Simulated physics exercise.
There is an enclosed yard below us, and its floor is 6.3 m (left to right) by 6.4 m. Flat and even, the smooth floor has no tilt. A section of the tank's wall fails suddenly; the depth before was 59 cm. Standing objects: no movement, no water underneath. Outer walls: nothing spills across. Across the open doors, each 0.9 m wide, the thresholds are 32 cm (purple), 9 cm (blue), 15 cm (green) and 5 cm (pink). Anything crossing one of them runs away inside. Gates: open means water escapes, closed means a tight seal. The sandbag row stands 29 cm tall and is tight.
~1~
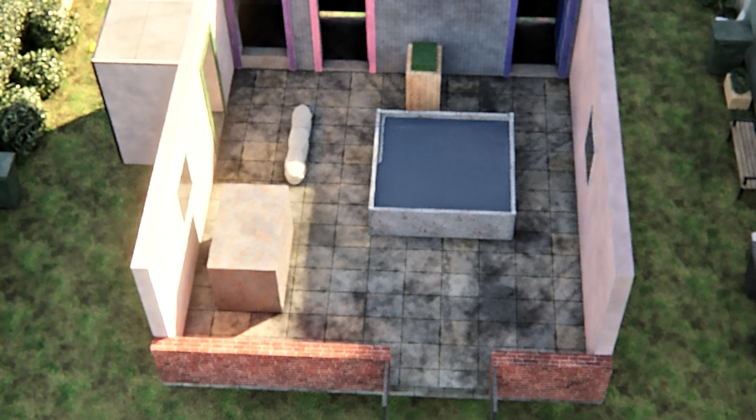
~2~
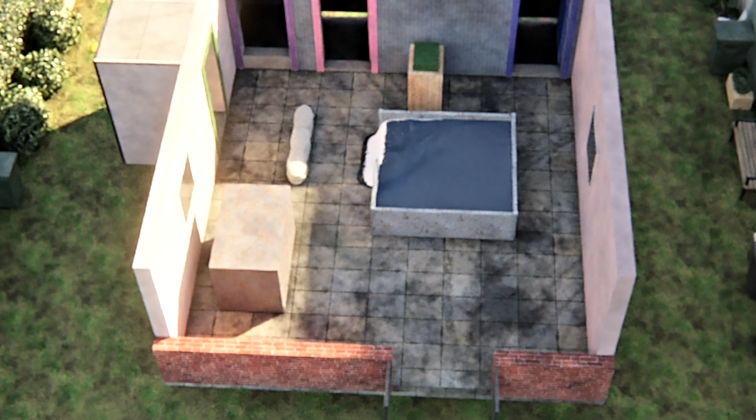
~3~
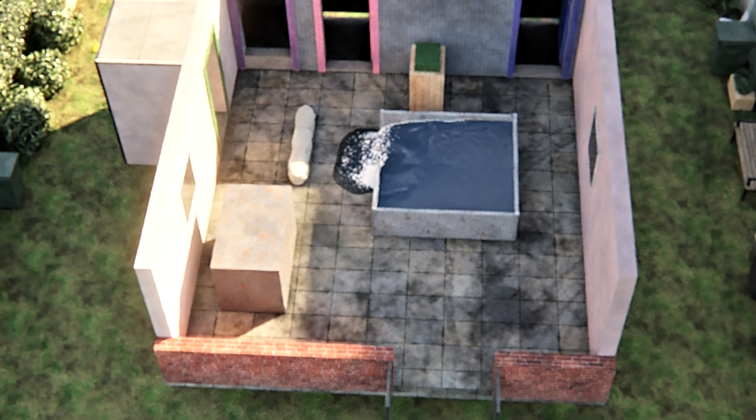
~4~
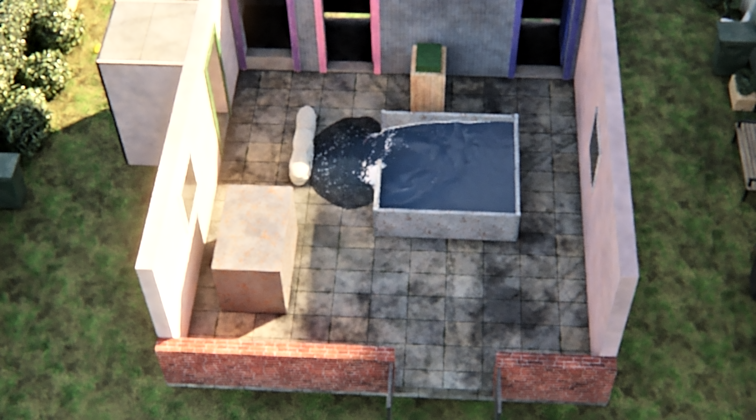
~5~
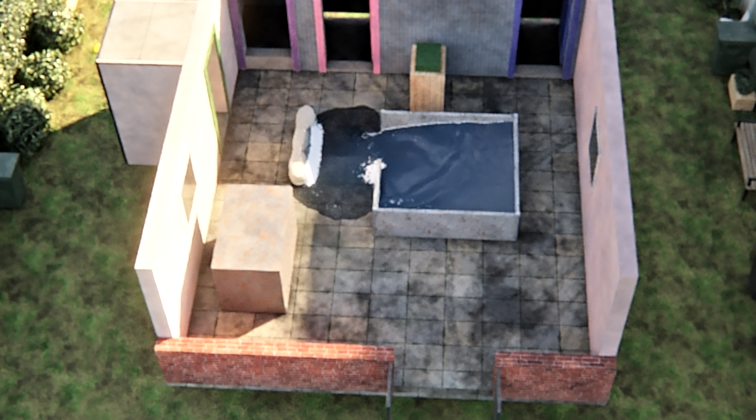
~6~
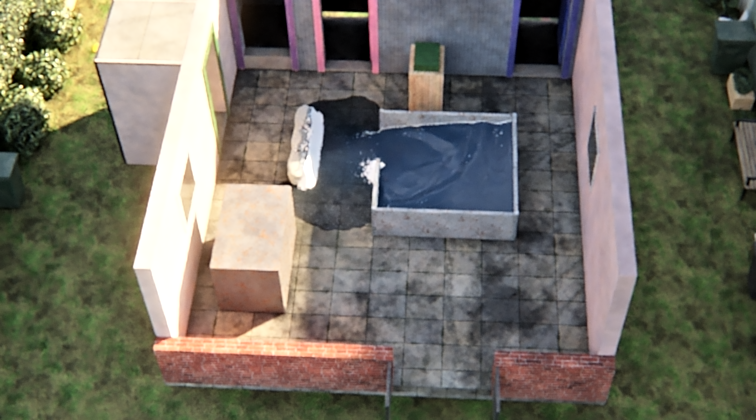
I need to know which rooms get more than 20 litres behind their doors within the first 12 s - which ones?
Outcome: Purple door: Within the limit, blue door: Within the limit, green door: Within the limit, pink door: Past the limit.
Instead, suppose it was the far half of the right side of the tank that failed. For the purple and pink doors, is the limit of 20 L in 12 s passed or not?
At purple the amount is beneath the mark, while at pink it is beneath the mark.
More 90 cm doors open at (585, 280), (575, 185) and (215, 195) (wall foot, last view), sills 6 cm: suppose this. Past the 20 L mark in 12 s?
Per doorway, in order: Insufficient / insufficient / sufficient.
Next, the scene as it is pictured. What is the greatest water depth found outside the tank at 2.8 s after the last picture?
Around 28 centimetres deep.
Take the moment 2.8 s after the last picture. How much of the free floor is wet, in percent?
Close to 50 in a hundred parts are wet.
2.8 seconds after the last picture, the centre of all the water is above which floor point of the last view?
The water's centre sits at about (380, 179).
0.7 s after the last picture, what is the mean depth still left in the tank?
The mean depth is around 45 cm.
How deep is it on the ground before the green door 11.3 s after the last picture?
Close to 8.0 cm of depth.
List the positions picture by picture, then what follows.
The first picture shows still water, 59 cm deep, in the tank at (443, 164).
In the second picture, water pours out at (381, 152) and has run 0.6 m, to (370, 184); typically 8 cm deep outside, 59 cm at the tank's back.
In the third picture, the front is at (344, 184), 0.8 m from the gap at (382, 154); 0.8 m2 of floor is under water; 59 cm left at the back of the tank.
In the fourth picture, water pours out at (383, 155) and has run 1.3 m, to (311, 178); typically 7 cm deep outside, 59 cm at the tank's back.
In the fifth picture, the front is at (298, 193), 1.6 m from the gap at (383, 155); 2.5 m2 of floor is under water; 59 cm left at the back of the tank.
In the sixth picture, water pours out at (382, 154) and has run 1.9 m, to a hidden place; typically 6 cm deep outside, 59 cm at the tank's back.
Then, 0.7 s after the last picture water covers 20 % of the floor and is deepest (44 cm) near (313, 153); purple door not reached, blue door not reached, green door not reached, pink door 5 cm at the sill, 0 L in.
Then, 1.5 s after the last picture water covers 35 % of the floor and is deepest (41 cm) near (313, 153); purple door 14 cm at the sill, 0 L in, blue door not reached, green door 4 cm at the sill, 0 L in, pink door 14 cm at the sill, 67 L in.
Then, 2.8 s after the last picture water covers 50 % of the floor and is deepest (28 cm) near (313, 153); purple door 14 cm at the sill, 0 L in, blue door not reached, green door 12 cm at the sill, 0 L in, pink door 14 cm at the sill, 212 L in.
Then, 6.3 s after the last picture water covers 80 % of the floor and is deepest (17 cm) near (313, 153); purple door 13 cm at the sill, 0 L in, blue door 3 cm at the sill, 0 L in, green door 9 cm at the sill, 1 L in, pink door 13 cm at the sill, 423 L in.
Then, 11.3 s after the last picture water covers 95 % of the floor and is deepest (10 cm) near (219, 166); purple door 8 cm at the sill, 0 L in, blue door 4 cm at the sill, 0 L in, green door 8 cm at the sill, 1 L in, pink door 9 cm at the sill, 524 L in.
